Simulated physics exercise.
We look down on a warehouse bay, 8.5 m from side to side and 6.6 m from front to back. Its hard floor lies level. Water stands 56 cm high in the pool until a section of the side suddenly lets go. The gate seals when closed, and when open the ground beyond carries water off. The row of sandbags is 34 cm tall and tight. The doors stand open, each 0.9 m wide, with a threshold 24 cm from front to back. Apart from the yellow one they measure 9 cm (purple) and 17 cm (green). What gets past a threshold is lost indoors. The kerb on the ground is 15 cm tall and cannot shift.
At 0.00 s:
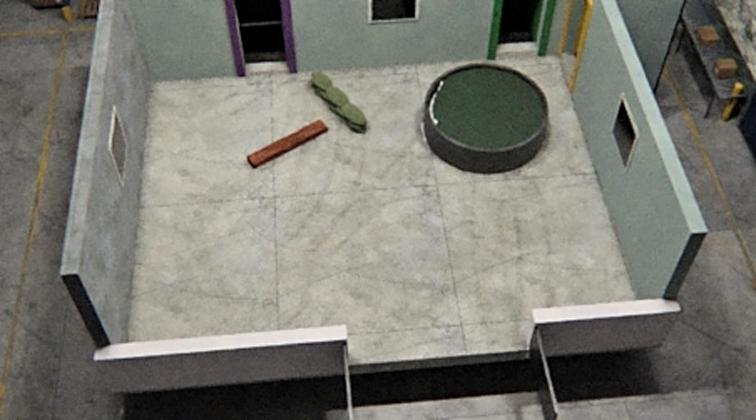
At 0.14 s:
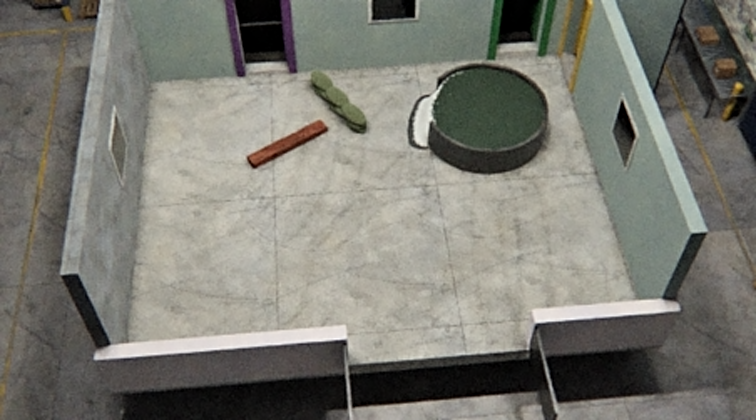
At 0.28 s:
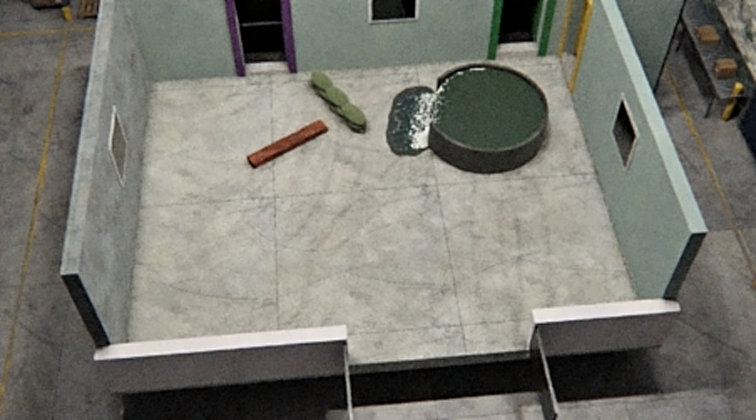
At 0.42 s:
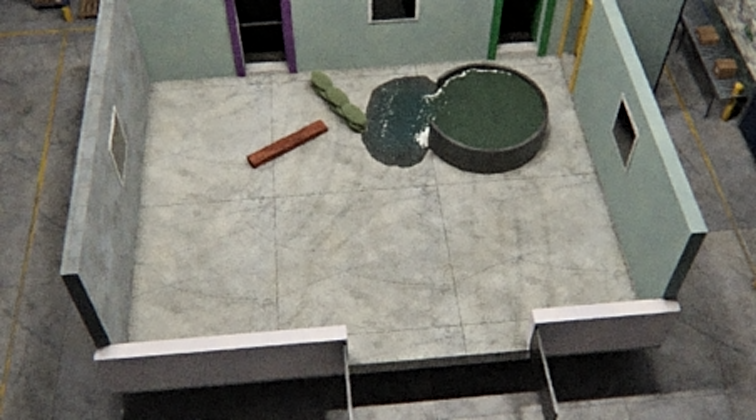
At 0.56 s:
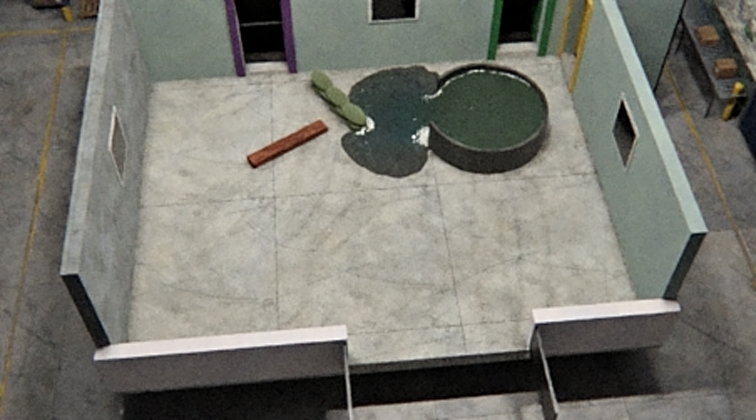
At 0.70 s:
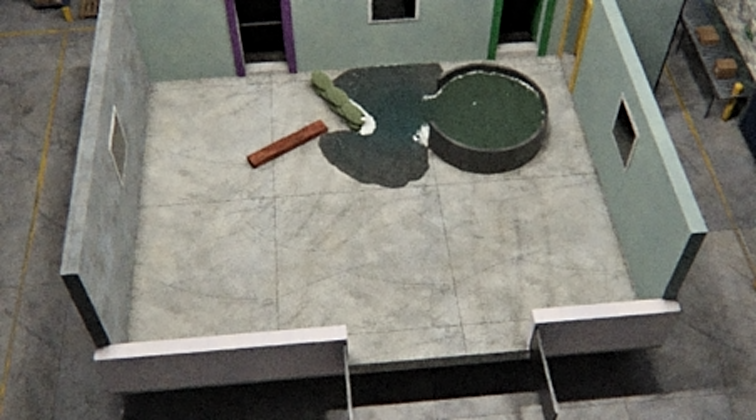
Dark water poured from the left side of a round green pool onto the pale floor, spread around the green bumpy barrier nearby, and reached the end of the reddish-brown bar.
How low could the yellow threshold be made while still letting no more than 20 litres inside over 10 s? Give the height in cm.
It would have to be roughly 12.5 cm high.
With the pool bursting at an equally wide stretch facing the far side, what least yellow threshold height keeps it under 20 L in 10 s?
Then roughly 28 cm.
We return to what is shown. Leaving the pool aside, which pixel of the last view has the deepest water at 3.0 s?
Around (345, 72).
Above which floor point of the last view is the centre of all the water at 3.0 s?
Around (392, 126).
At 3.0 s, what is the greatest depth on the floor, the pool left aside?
Up to some 30 cm.
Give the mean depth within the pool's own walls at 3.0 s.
Some 24 cm.
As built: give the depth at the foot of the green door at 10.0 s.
Roughly 7.5 cm deep.
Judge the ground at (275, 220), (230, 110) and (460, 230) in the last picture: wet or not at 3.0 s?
In turn: Wet, wet, still dry.
After 1.4 s water covers 15 % of the floor, deepest (49 cm) near (336, 73); it has not reached the yellow door.
After 3.0 s water covers 40 % of the floor, deepest (30 cm) near (345, 72); it has not reached the yellow door.
After 10.0 s water covers 85 % of the floor, deepest (10 cm) near (553, 64); 9 cm at the yellow door, 8 litres in over its 15 cm threshold.
At the yellow door as built, the water arrived by 3.9 s and peaked near 17 cm at 4.8 s.
Run again over the same 10 s with other heights there, 34 litres in over 11 cm, 10 litres over 14.5 cm. The limit of 20 litres is kept from about 12.5 cm up.
